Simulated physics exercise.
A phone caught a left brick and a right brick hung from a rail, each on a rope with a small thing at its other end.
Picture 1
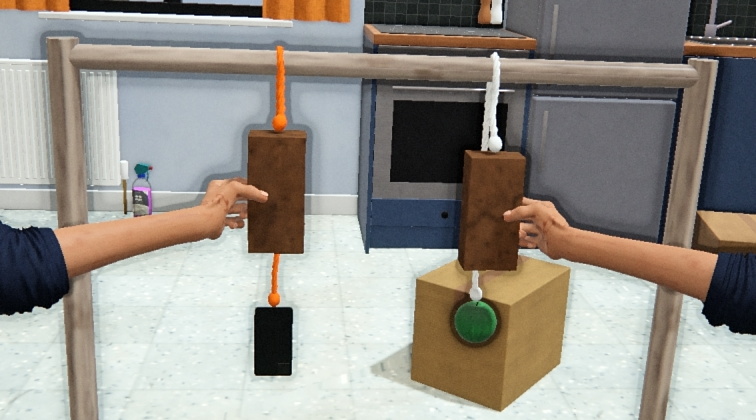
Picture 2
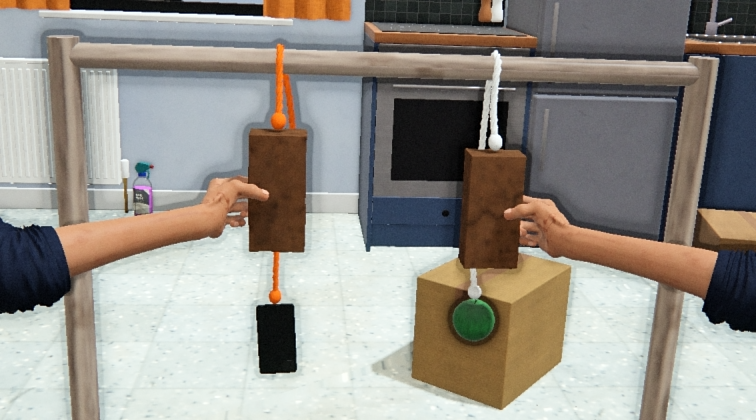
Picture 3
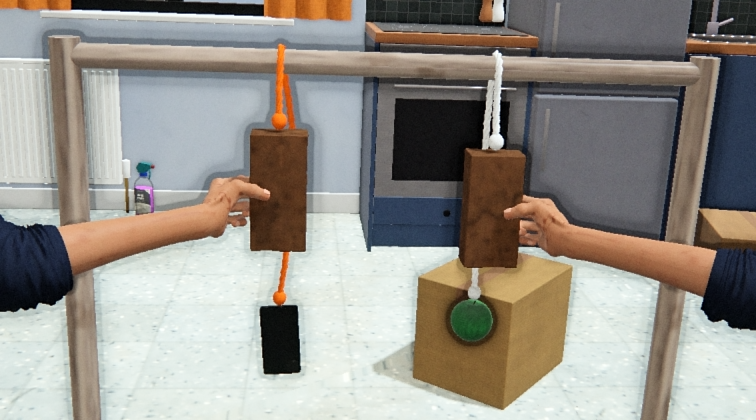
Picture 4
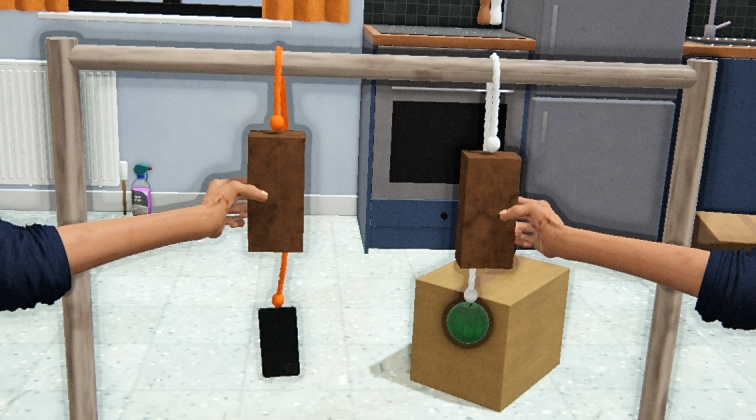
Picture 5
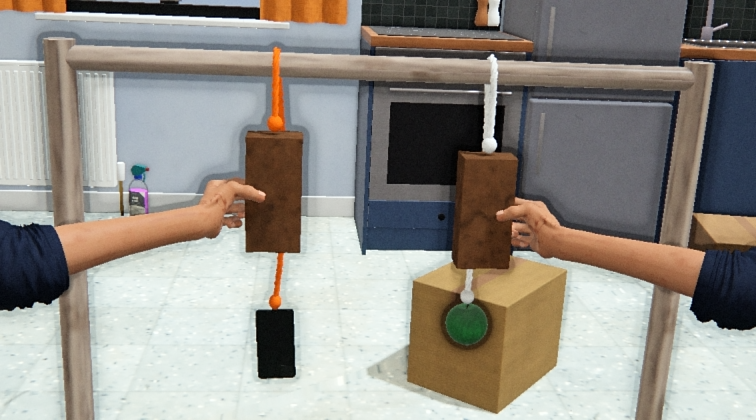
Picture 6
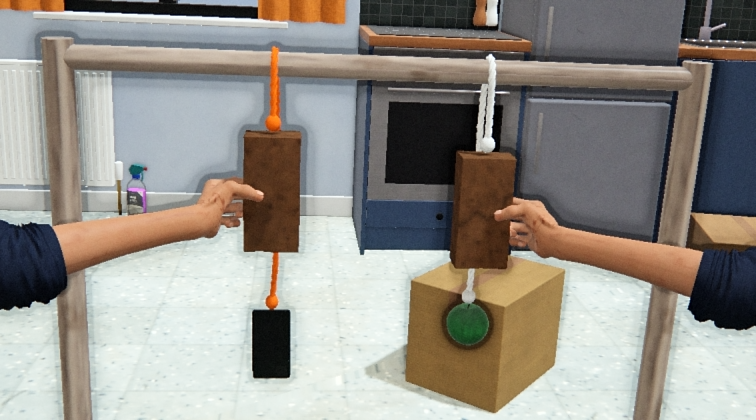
Two brown bricks hanging from a rail sway very slightly while a hand touches each one.
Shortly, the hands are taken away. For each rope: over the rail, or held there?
The left brick fails to hold; the right brick fails to hold.
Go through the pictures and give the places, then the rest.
Left brick (277, 192); right brick (491, 211); left phone (273, 342); right apple (475, 322), in the first picture.
Left brick (278, 190); right brick (491, 209), in the second picture.
Left brick (279, 190); right brick (491, 208), in the third picture.
Left brick (277, 192); right brick (487, 210), in the fourth picture.
Left brick (274, 192); right brick (484, 211), in the fifth picture.
Left brick (272, 191); right brick (482, 210); left rope only laid over the rail; right rope only laid over the rail, in the sixth picture.
Then, 0.28 s on from there, left brick dropping near (271, 275); right brick dropping near (476, 280).
Then, 0.52 s on from there, left brick on the floor; right brick on the floor.
In the end, left brick on the floor; right brick on the floor. The left brick pulls its rope through and the right brick runs down to the floor.
